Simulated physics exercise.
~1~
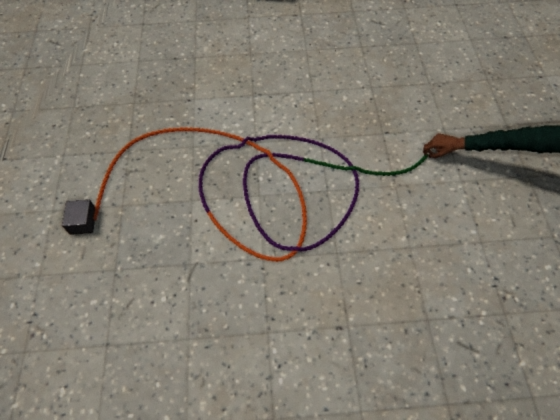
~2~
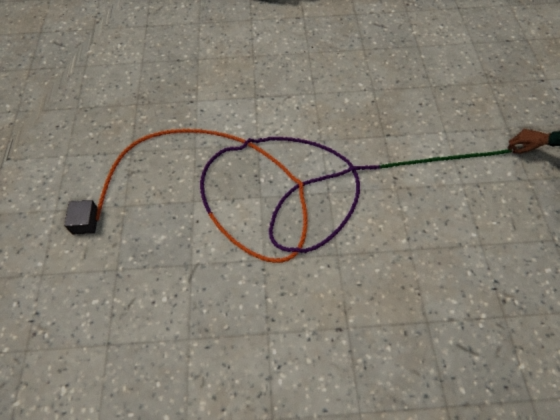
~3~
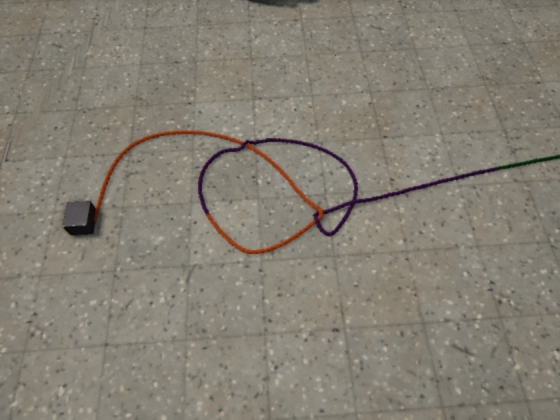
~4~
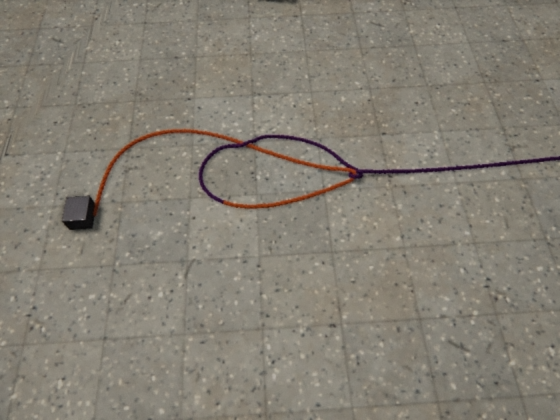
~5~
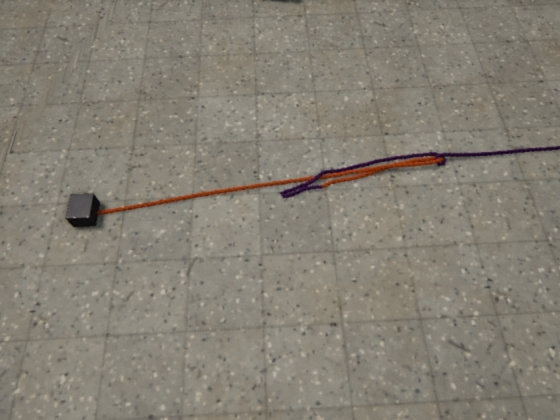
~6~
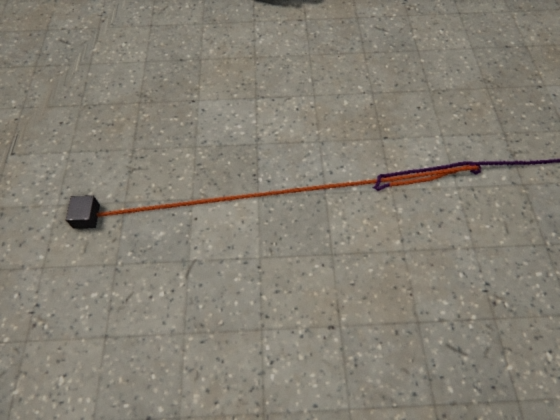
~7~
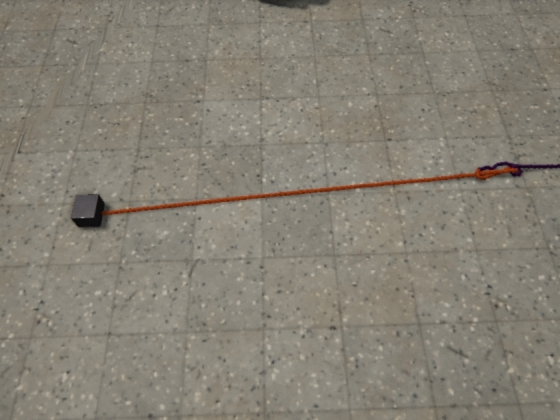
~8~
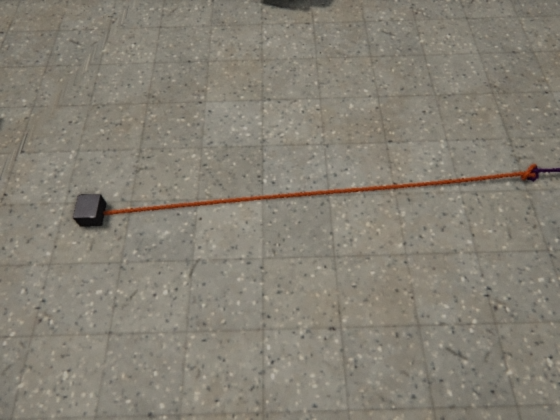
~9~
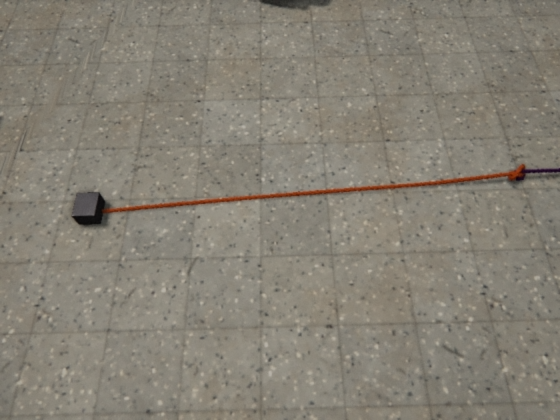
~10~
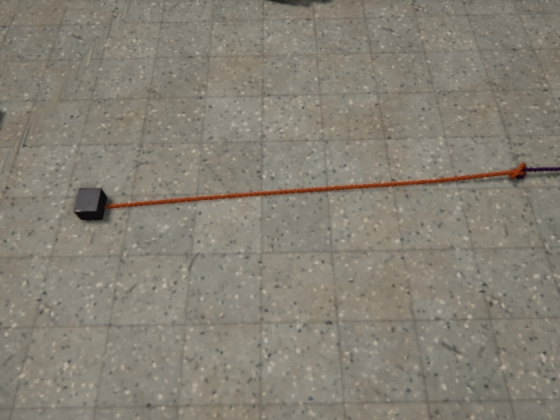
To begin with, a rope lies in overlapping orange and purple loops on a speckled tile floor, its left end fixed to a small dark block and its green right end held by a hand. The hand pulls the green end rightward and leaves view, shrinking the inner loop. The remaining loops narrow into a teardrop, then flatten into a long, thin bundle as the orange section straightens. That bundle slides right and shortens. Finally, it jams into a small, tight knot near the right edge, with the orange rope stretched straight from the block.
